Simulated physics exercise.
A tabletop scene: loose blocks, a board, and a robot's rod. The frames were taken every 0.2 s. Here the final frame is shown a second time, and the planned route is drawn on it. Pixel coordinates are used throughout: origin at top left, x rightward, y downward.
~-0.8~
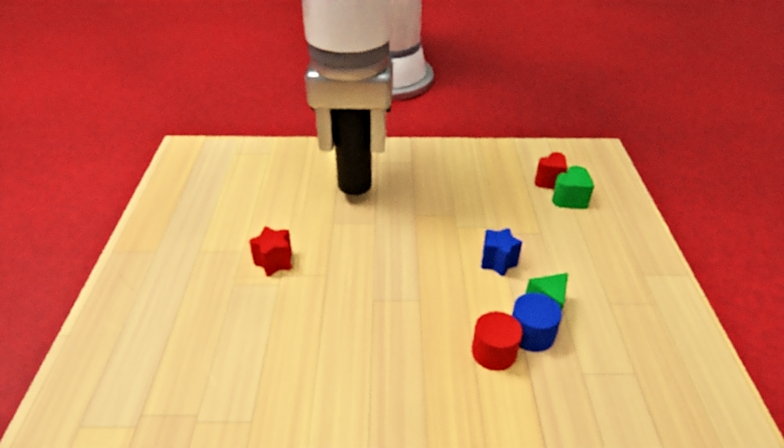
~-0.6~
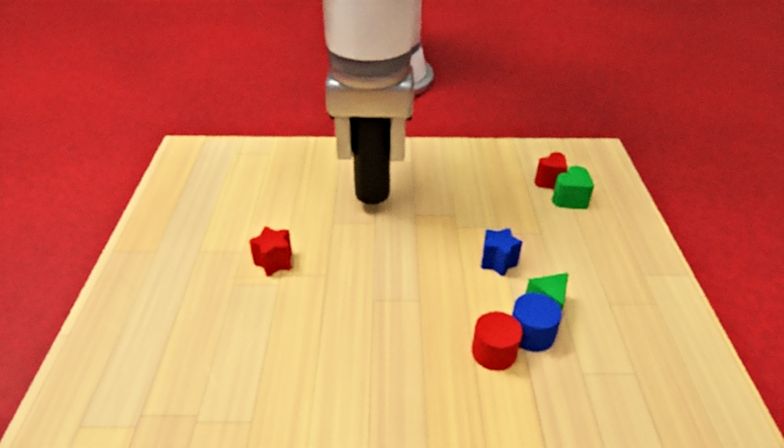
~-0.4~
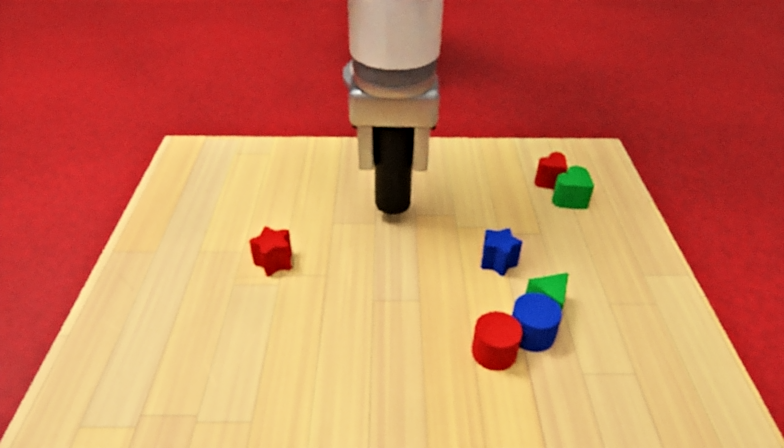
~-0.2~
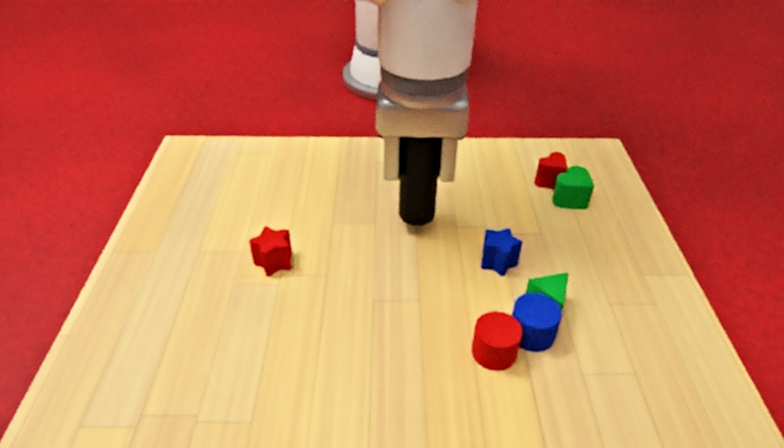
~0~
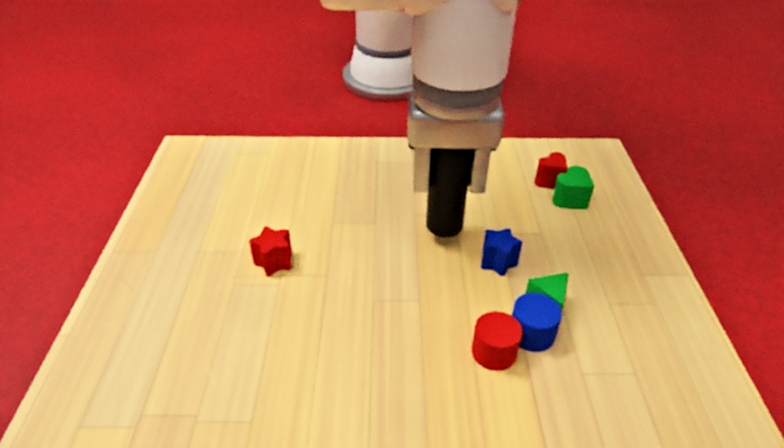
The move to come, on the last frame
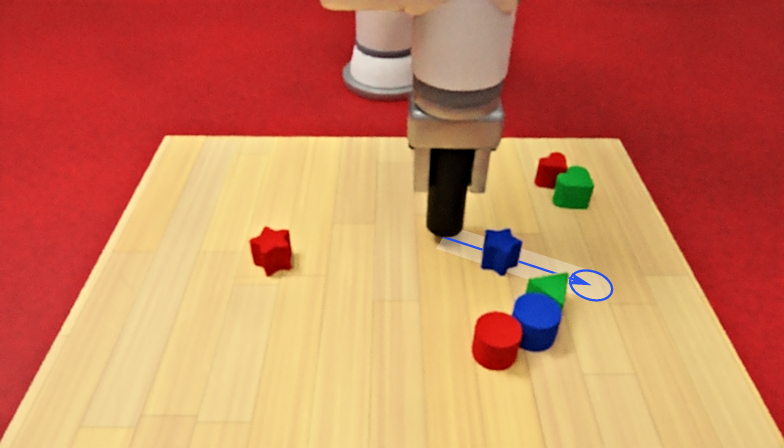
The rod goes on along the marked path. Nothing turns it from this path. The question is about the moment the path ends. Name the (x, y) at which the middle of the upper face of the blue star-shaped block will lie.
It will likely be found at (596, 286).
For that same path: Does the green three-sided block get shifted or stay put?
By the time the path is finished, it has moved at least a centimetre.
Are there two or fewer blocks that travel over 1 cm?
That would be a yes.
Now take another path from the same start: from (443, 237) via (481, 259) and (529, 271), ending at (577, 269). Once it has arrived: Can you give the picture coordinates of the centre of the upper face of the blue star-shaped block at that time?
It is at (617, 262).
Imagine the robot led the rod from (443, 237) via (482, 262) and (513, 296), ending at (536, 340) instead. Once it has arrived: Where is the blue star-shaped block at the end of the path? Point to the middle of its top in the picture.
Located at (545, 257).
The line goes from (443, 237) directly to (591, 285).
What follows on the original path. One third of the way, rod (492, 242); blue star-shaped block (523, 250), turned 20° clockwise.
Two thirds of the way, rod (543, 258); blue star-shaped block (561, 270), turned 70° clockwise; green three-sided block (568, 296), turned 20° clockwise.
At the end, rod (595, 274); blue star-shaped block (596, 286), turned 100° clockwise; blue circular block unmoved; green three-sided block (580, 307), turned 60° clockwise.
